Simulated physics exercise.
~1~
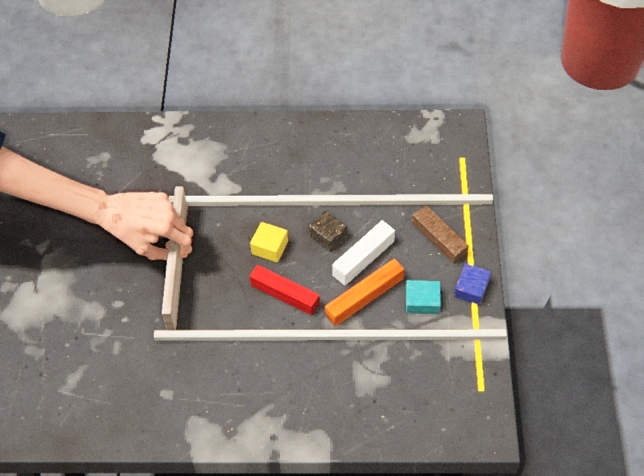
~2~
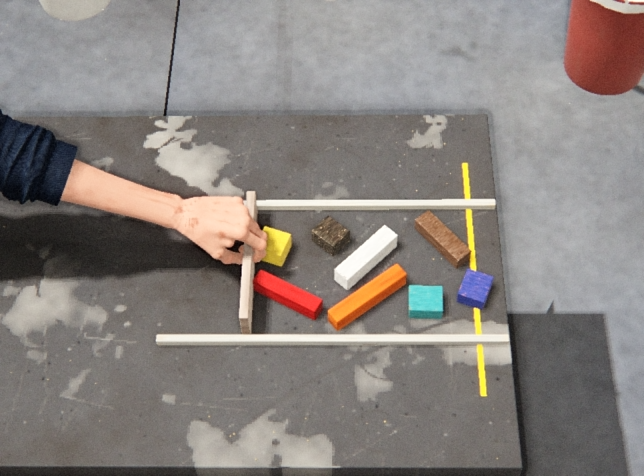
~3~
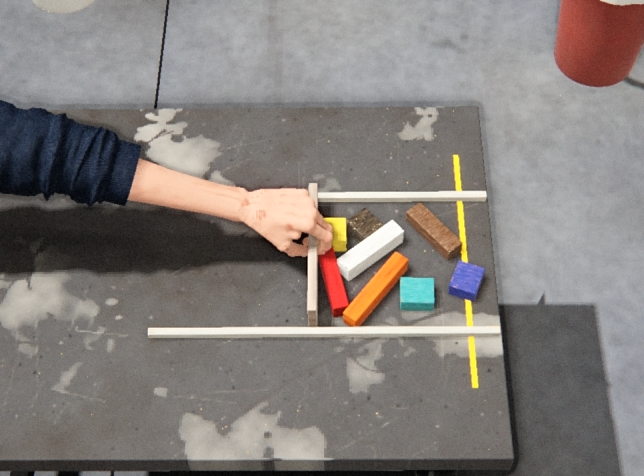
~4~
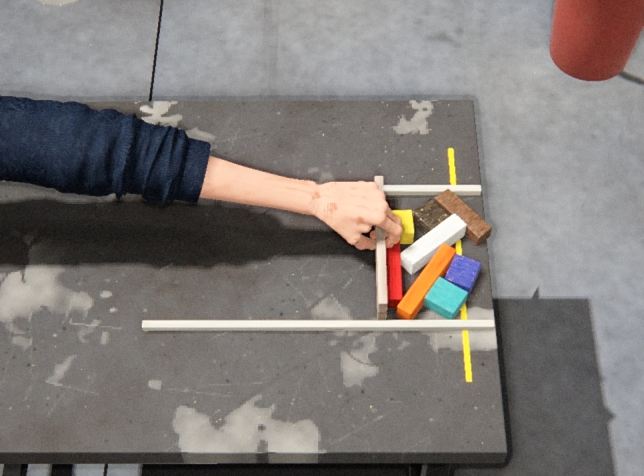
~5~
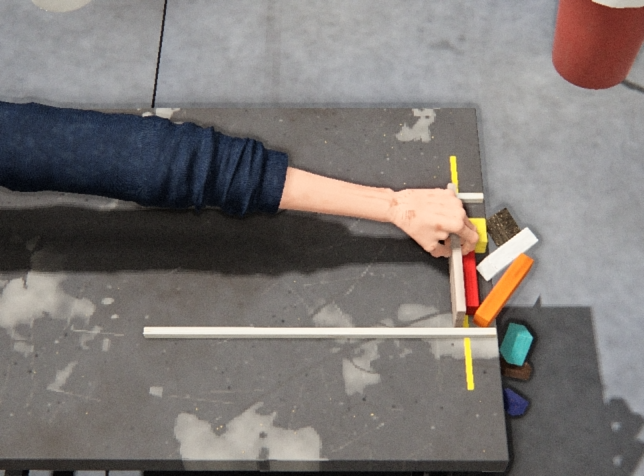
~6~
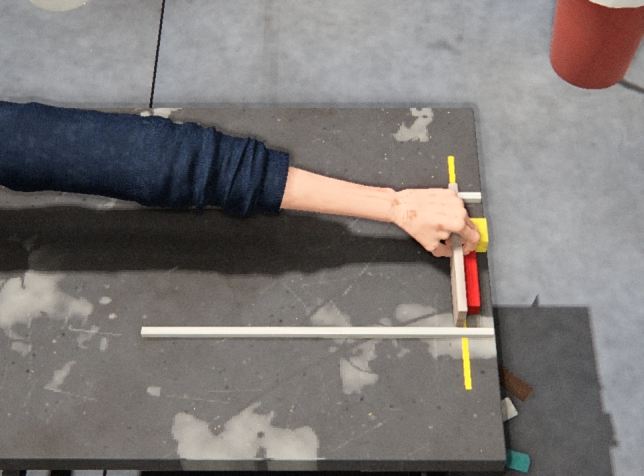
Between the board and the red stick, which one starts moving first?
The board starts moving first, sliding right with the hand while the red stick still lies in its place. The red stick moves only afterward, as the board pushes farther along the channel.
A pale board, gripped by a hand, slides right along a channel between two white rails, toward colourful bars and blocks scattered near a yellow line. It reaches the yellow block and the red stick and pushes them into the others, and the red stick swings round against it. The pieces bunch together and crowd over the line at the table's end. Then the blue, turquoise and brown pieces go over the edge, followed by the black block, white bar and orange stick. The board stops at the line, with only the yellow block and red stick left against it.
